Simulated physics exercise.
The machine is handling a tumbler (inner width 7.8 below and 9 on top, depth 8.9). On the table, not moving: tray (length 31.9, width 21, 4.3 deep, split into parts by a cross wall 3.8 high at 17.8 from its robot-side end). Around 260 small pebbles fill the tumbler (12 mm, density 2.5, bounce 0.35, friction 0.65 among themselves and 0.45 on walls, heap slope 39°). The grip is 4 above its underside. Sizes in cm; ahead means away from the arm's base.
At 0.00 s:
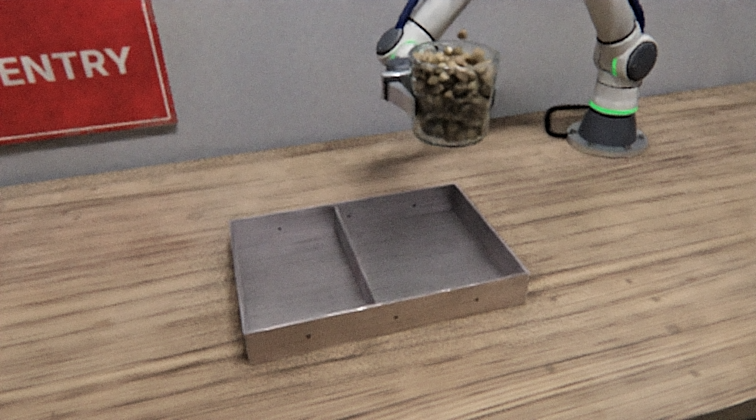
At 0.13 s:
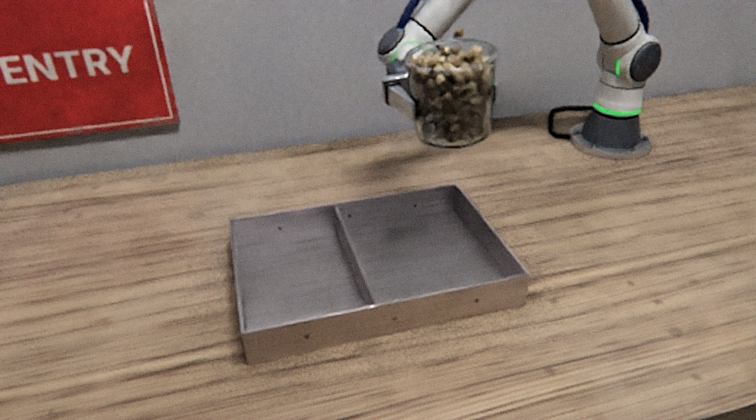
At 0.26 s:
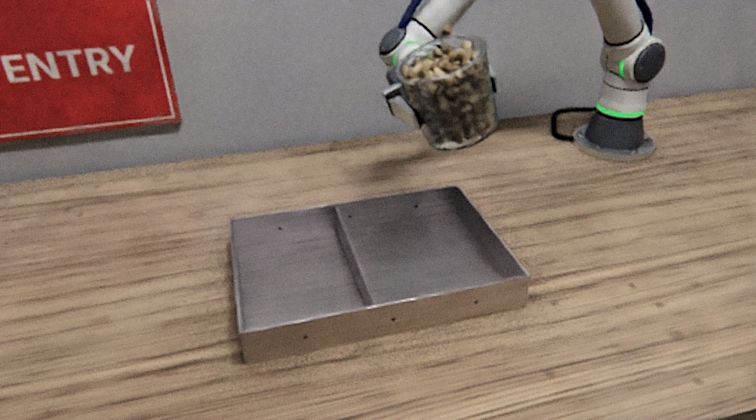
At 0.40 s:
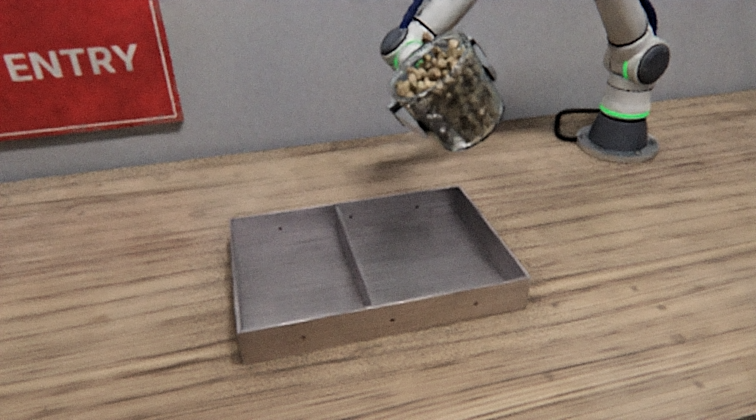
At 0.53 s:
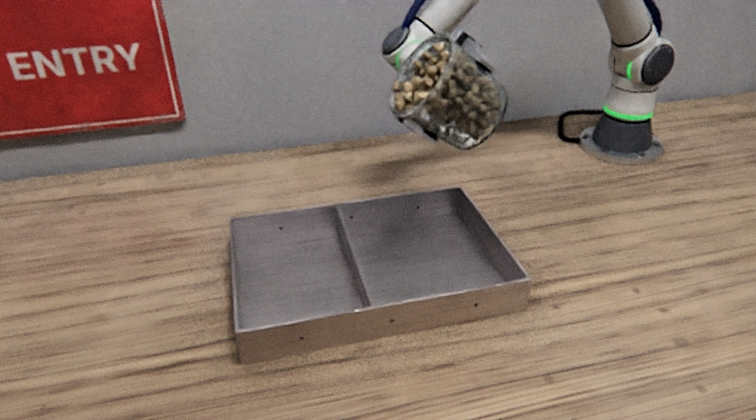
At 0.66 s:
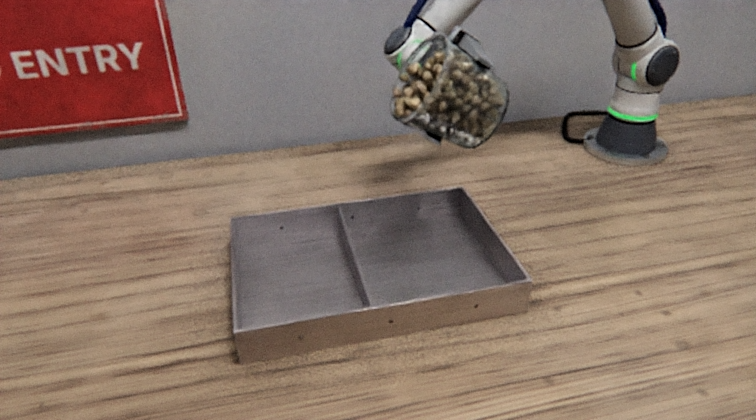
On a wooden tabletop, a robot arm tilting a clear tumbler of small pebbles steadily leftward above a divided grey tray.
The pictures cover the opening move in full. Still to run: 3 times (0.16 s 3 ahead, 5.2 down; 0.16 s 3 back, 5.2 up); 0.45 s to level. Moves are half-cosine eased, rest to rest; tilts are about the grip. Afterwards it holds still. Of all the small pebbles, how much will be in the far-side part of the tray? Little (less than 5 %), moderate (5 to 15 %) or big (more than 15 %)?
In the far-side part of the tray the share is little, less than 5 %.
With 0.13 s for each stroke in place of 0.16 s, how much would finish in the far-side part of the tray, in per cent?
It would be near 5 per cent.
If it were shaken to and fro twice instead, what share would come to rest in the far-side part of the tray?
It would be near 0 per cent.
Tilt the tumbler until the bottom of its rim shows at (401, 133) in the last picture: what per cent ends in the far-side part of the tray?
About 10 per cent.
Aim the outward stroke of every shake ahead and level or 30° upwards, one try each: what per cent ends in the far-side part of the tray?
About 20 and 25 per cent.
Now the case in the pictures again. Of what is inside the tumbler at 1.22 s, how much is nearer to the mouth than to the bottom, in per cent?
About 55 per cent.
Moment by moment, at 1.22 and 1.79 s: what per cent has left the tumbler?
In turn: 5, 5.
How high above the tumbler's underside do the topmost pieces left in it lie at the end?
Roughly 9.5 cm.
After 1.22 s, tilted 57° forward, highest piece 24 above the table; 249 in the tumbler, 5 in the far-side part, 2 in the robot-side part, 1 in flight or on a rim.
After 1.79 s, tilted 40° forward, highest piece 27 above the table; 245 in the tumbler, 6 in the robot-side part, 6 in the far-side part.
After 2.27 s, level, highest piece 28 above the table; 245 in the tumbler, 6 in the robot-side part, 6 in the far-side part.
After 3.32 s, level, highest piece 28 above the table; 245 in the tumbler, 6 in the robot-side part, 6 in the far-side part.
In the end, 245 in the tumbler, 6 in the robot-side part, 6 in the far-side part. That is 2 % in the far-side part of the tray.
